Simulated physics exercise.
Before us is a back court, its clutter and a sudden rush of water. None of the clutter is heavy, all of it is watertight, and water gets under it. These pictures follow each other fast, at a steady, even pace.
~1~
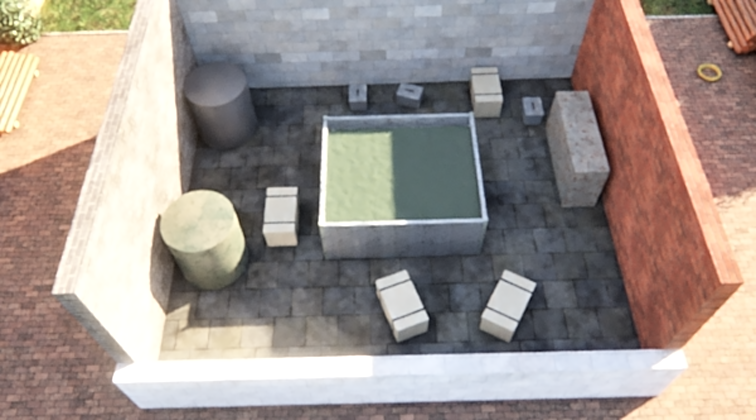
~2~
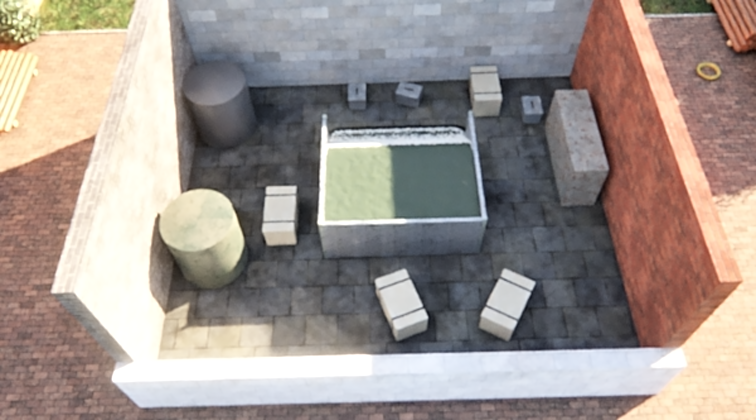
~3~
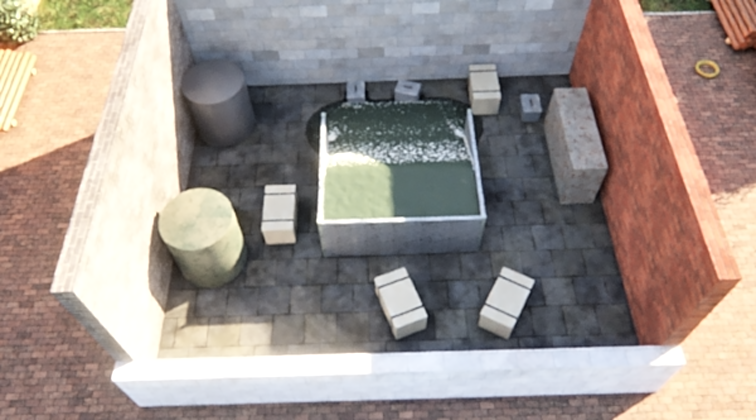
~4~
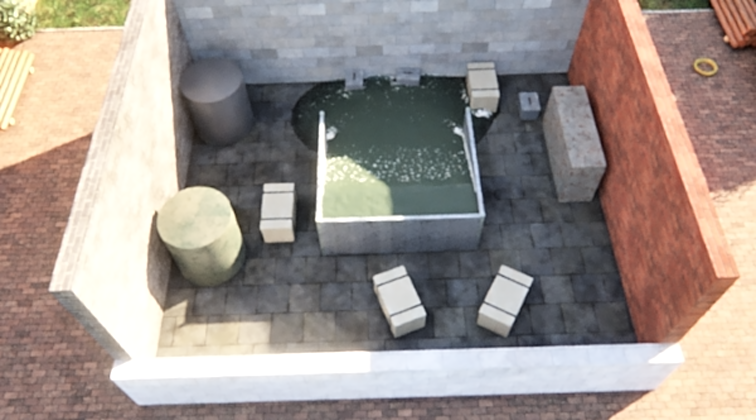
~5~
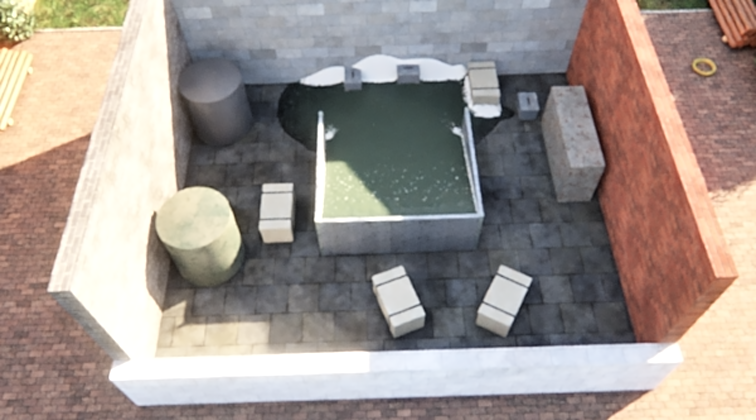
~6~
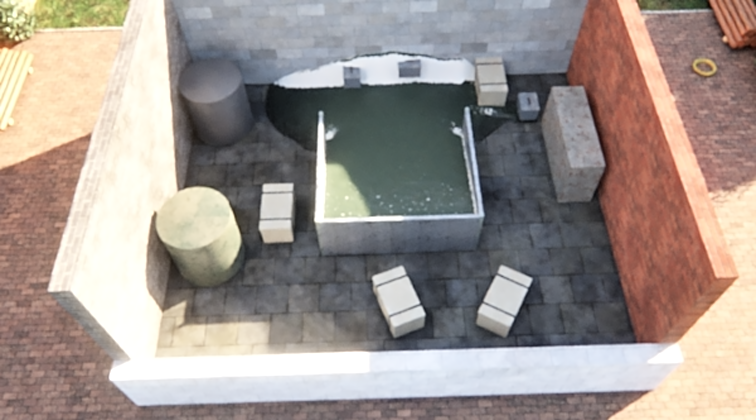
Green water bursts from the back of a raised tank and spreads around small grey blocks.
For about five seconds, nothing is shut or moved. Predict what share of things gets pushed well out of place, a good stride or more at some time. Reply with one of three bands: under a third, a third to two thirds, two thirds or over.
Two thirds or over.
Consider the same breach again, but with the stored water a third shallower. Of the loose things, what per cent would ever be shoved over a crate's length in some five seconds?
My estimate is around 70 percent.
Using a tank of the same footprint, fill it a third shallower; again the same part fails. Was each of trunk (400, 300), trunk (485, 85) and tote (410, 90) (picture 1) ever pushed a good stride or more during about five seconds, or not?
Going through them, I'd say never got there, then got there, then got there.
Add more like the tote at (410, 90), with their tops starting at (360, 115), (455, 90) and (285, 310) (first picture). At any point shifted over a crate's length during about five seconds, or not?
Result by item: Gets dislodged / gets dislodged / gets dislodged.
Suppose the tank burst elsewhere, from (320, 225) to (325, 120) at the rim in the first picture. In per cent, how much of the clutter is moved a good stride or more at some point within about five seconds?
I'd say around 100 per cent.
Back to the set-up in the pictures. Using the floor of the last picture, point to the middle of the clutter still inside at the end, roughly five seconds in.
In the last view, somewhere about (436, 222).
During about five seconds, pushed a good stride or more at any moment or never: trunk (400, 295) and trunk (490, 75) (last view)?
Note - item one not the full distance, item two displaced that much.
A moment on, 1 of 7 are well off their spots; 2 afloat.
Next, 4 of 7 are well off their spots; 4 afloat.
Later, 4 of 7 are well off their spots; 5 afloat.
In the end, 6 of 7 are well off their spots, and 6 have been at some point; 6 afloat.
